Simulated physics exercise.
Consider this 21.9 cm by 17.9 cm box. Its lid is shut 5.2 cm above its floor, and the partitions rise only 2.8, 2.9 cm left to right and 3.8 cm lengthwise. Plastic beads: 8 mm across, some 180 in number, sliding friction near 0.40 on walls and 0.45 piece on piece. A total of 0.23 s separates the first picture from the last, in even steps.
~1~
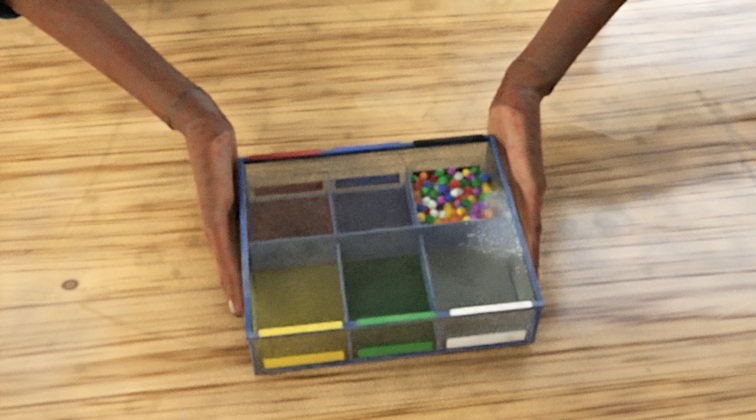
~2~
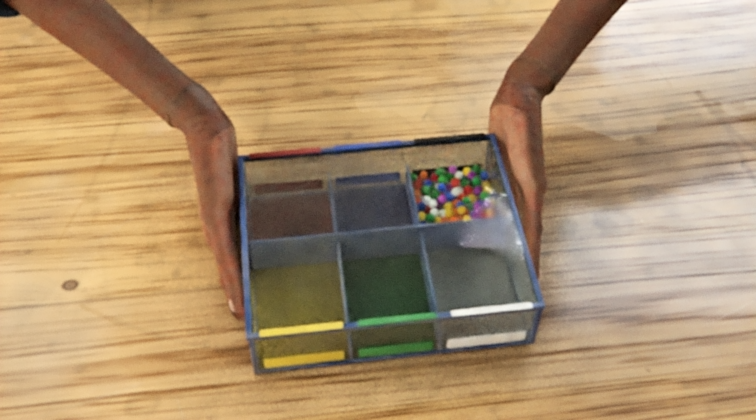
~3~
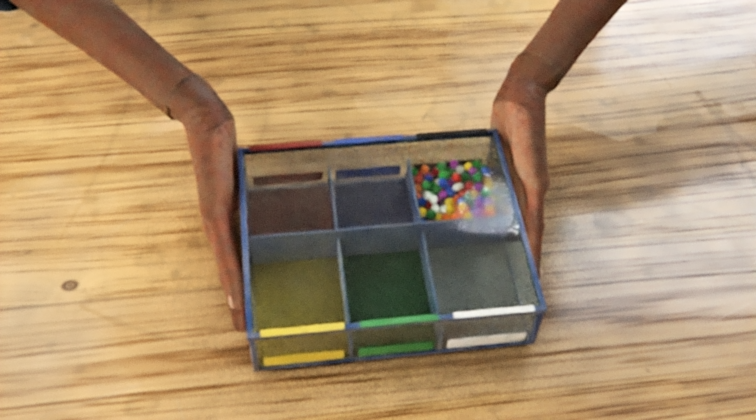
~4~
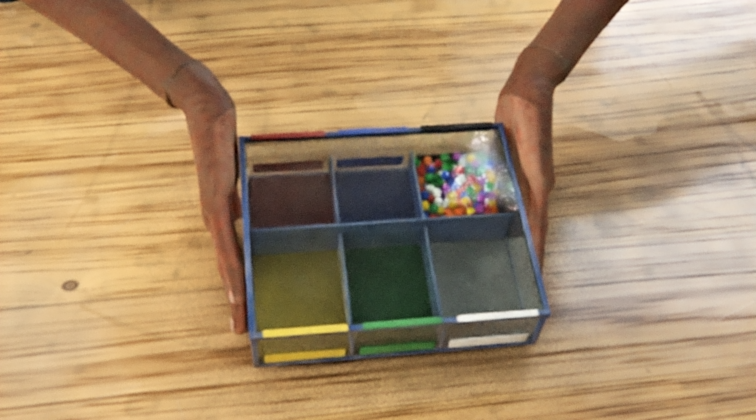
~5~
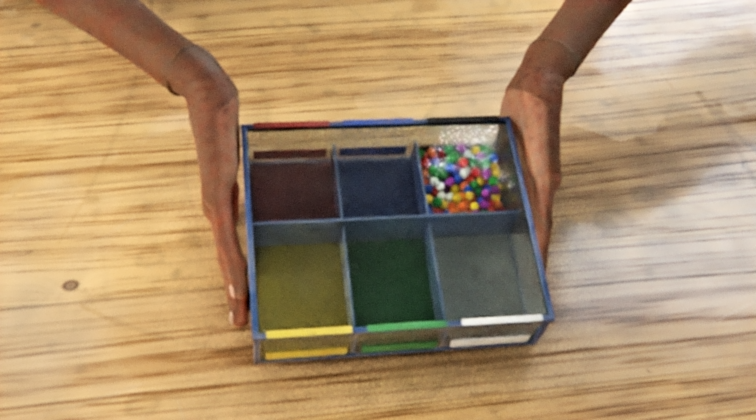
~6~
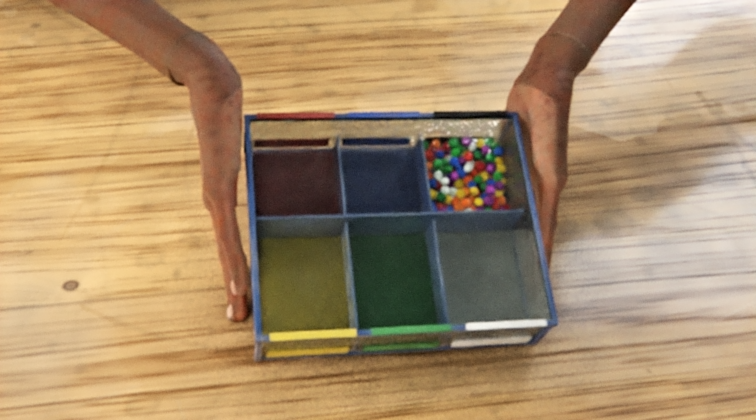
Two hands gradually tilt a clear divided box as colourful beads shift within one compartment.
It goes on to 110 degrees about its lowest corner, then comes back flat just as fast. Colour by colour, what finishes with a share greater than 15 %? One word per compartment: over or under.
Red compartment under, blue compartment under, green compartment under, yellow compartment under, white compartment over, black compartment over.
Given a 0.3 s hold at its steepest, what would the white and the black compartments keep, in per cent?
Result - white: 20 %; black: 80 %.
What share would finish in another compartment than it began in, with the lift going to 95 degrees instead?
I'd estimate around 15 per cent.
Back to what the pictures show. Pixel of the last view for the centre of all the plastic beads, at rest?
Roughly (473, 230).
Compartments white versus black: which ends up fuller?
The black compartment.
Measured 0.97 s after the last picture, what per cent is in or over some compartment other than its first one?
Around 15 in a hundred.
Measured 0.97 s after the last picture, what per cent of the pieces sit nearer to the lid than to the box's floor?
Roughly 60 per cent.
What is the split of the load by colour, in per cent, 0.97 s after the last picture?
Red = 0, blue = 0, green = 0, yellow = 0, white = 15, black = 85 (per cent).
Then, 0.97 s after the last picture, tilt 110 degrees; white 15 %, black 85 %.
Then, 1.62 s after the last picture, tilt 49 degrees; white 20 %, black 80 %.
Then, 2.31 s after the last picture, tilt 0 degrees; white 25 %, black 75 %.
In the end, red 0 %, blue 0 %, green 0 %, yellow 0 %, white 25 %, black 75 %.
